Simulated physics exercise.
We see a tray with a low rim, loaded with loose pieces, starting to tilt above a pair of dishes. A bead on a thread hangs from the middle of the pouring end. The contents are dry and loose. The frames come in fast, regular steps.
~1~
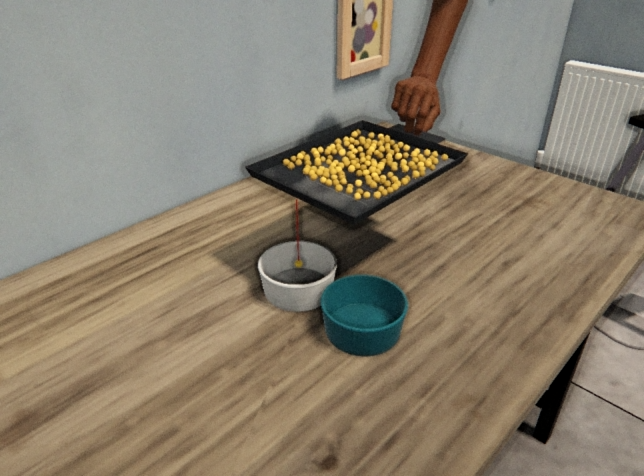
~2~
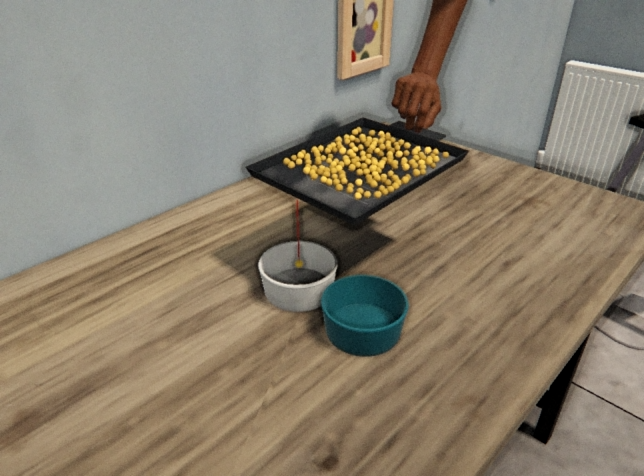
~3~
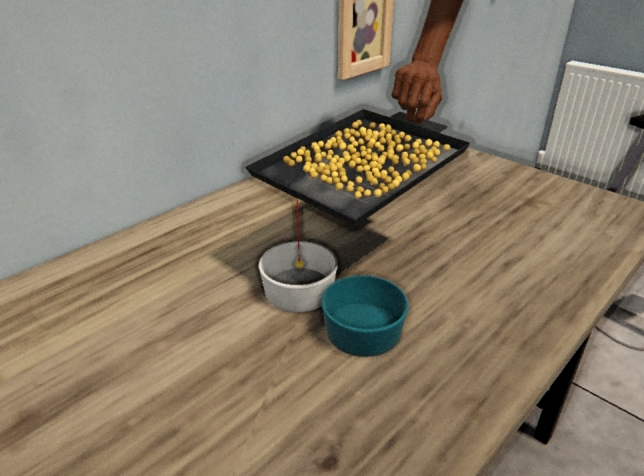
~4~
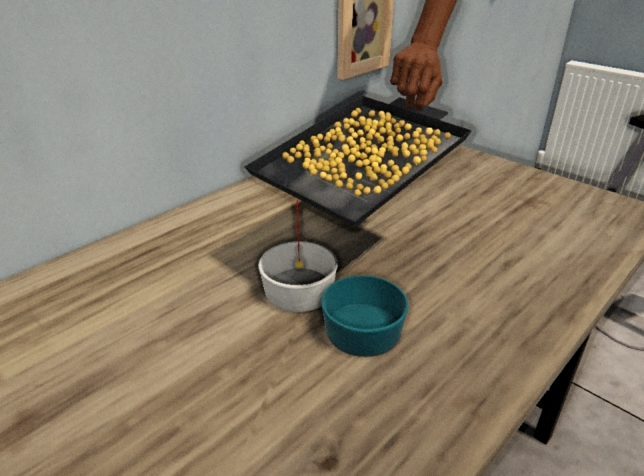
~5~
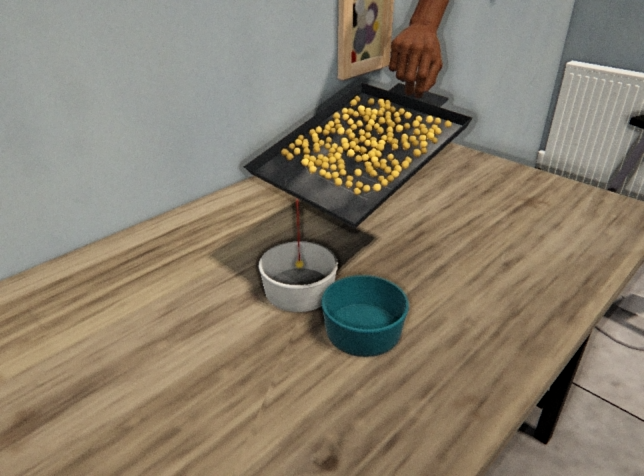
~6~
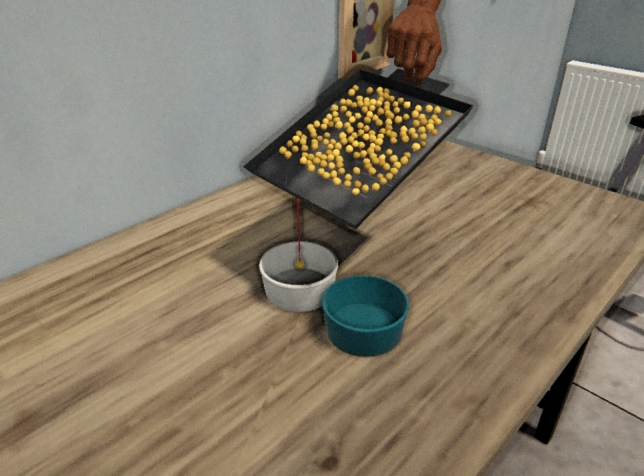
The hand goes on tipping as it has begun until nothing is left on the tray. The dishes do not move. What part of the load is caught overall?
They take under half between them.
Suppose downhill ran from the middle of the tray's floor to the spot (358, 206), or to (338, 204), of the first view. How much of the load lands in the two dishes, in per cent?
The first gives 90 %, the second 60 %.
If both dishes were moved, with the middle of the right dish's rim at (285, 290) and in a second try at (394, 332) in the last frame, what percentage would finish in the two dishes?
Near 60 % and 60 %.
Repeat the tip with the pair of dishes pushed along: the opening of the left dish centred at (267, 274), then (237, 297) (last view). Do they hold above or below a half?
First above a half, then under half.
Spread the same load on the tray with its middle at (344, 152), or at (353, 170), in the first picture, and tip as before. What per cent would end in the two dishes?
In turn 20 and 20 in a hundred.
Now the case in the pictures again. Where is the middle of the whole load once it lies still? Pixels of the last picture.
At about (298, 345).
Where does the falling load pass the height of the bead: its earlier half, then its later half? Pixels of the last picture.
At about (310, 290), then at (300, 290).
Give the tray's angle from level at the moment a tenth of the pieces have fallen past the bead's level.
Near 70 degrees.
Shortly afterwards, tray tipped steeply; the bulk on the tray; only a few in the right dish; only a few outside both; near a quarter in the air.
Next, tray tipped past a quarter turn; only a few on the tray; near a quarter in the right dish; only a few in the left dish; near half outside both; near a quarter in the air.
Some moments later, tray tipped past a quarter turn; near a quarter in the right dish; only a few in the left dish; the bulk outside both.
In the end, tray tipped past a quarter turn; near a quarter in the right dish; only a few in the left dish; the bulk outside both.
